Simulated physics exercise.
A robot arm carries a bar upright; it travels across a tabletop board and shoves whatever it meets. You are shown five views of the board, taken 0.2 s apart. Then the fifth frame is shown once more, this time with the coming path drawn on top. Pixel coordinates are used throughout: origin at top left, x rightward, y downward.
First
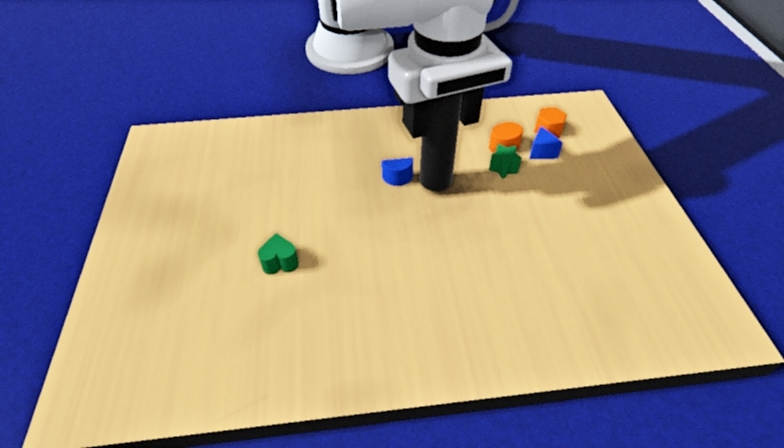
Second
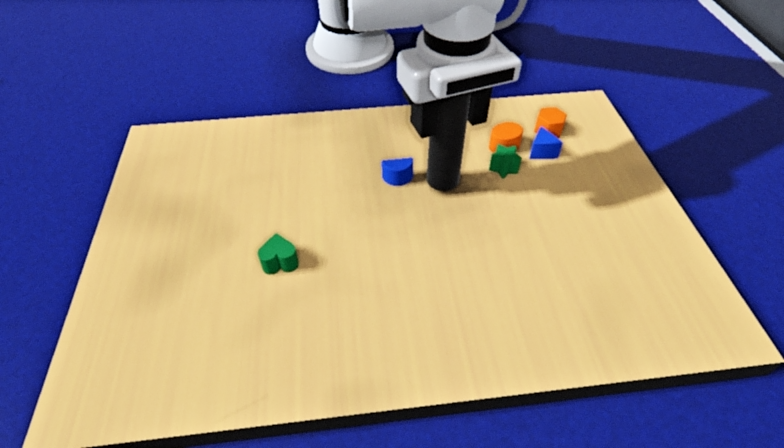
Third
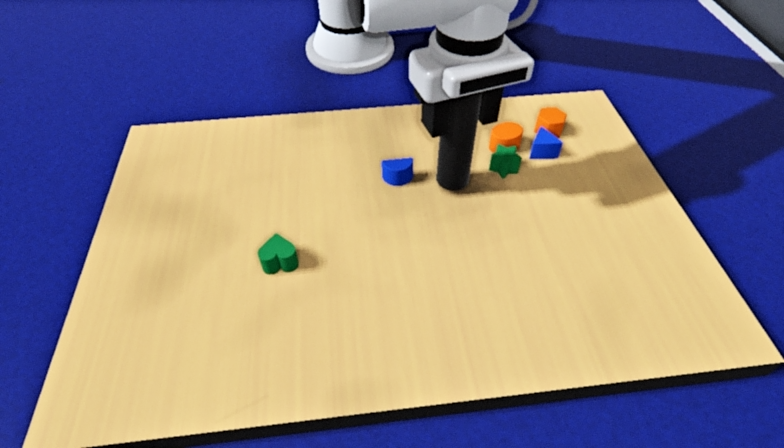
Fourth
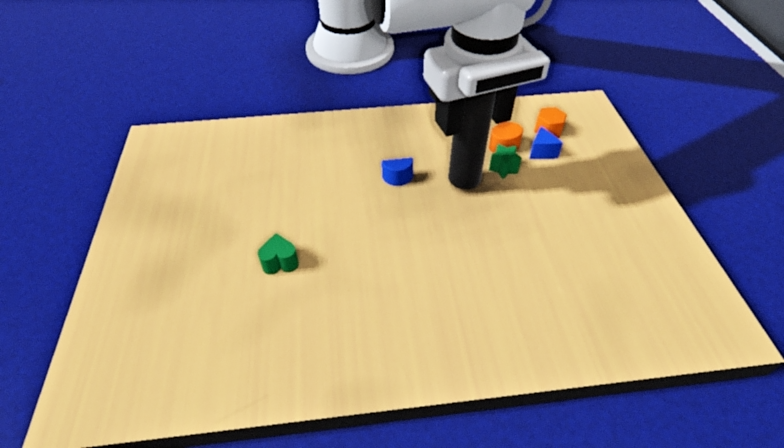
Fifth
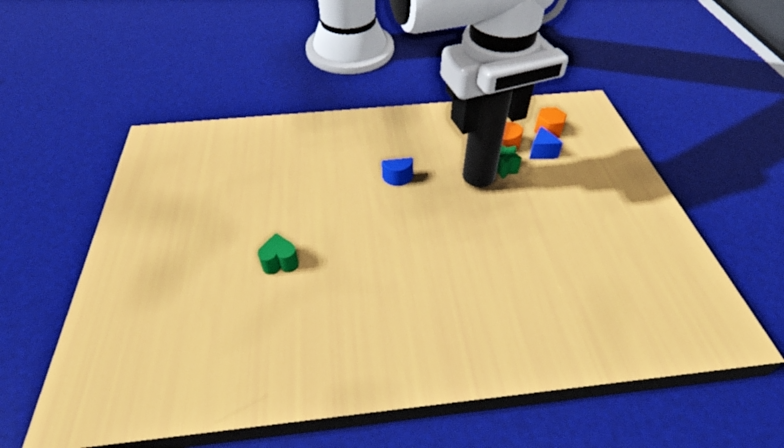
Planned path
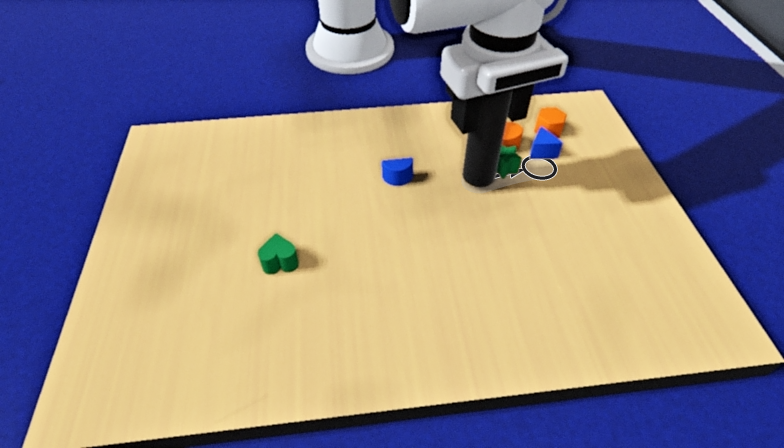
A pale wooden board lies on a deep blue surface, seen from above at an angle by a still camera. A green heart-shaped block sits left of centre, a blue block near the upper middle, and two orange blocks, a green star and a blue three-sided block cluster at upper right. A white robot arm slides its upright black bar slightly rightward, partly covering the cluster, while every block stays still.
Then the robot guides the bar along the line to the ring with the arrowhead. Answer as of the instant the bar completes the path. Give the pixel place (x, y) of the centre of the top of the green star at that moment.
At the end it should sit near (556, 137).
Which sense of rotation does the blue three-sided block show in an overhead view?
It twists against the clock when seen from above.
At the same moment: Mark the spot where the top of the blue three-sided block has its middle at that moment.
Located at (570, 127).
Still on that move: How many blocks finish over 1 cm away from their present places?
I think two will be displaced.
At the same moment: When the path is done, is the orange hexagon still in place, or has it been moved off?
The result: It stays put.
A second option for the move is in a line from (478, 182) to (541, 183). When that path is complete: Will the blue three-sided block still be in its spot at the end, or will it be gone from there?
Right where it was.
The line goes from (478, 182) by way of (508, 173) to (539, 167).
On the path given first. Halfway along, bar (510, 167); green star (529, 144); blue three-sided block (548, 137).
At the end, bar (541, 162); green star (556, 137); orange oval block unmoved; blue three-sided block (570, 127), turned 60° anticlockwise; orange hexagon unmoved.
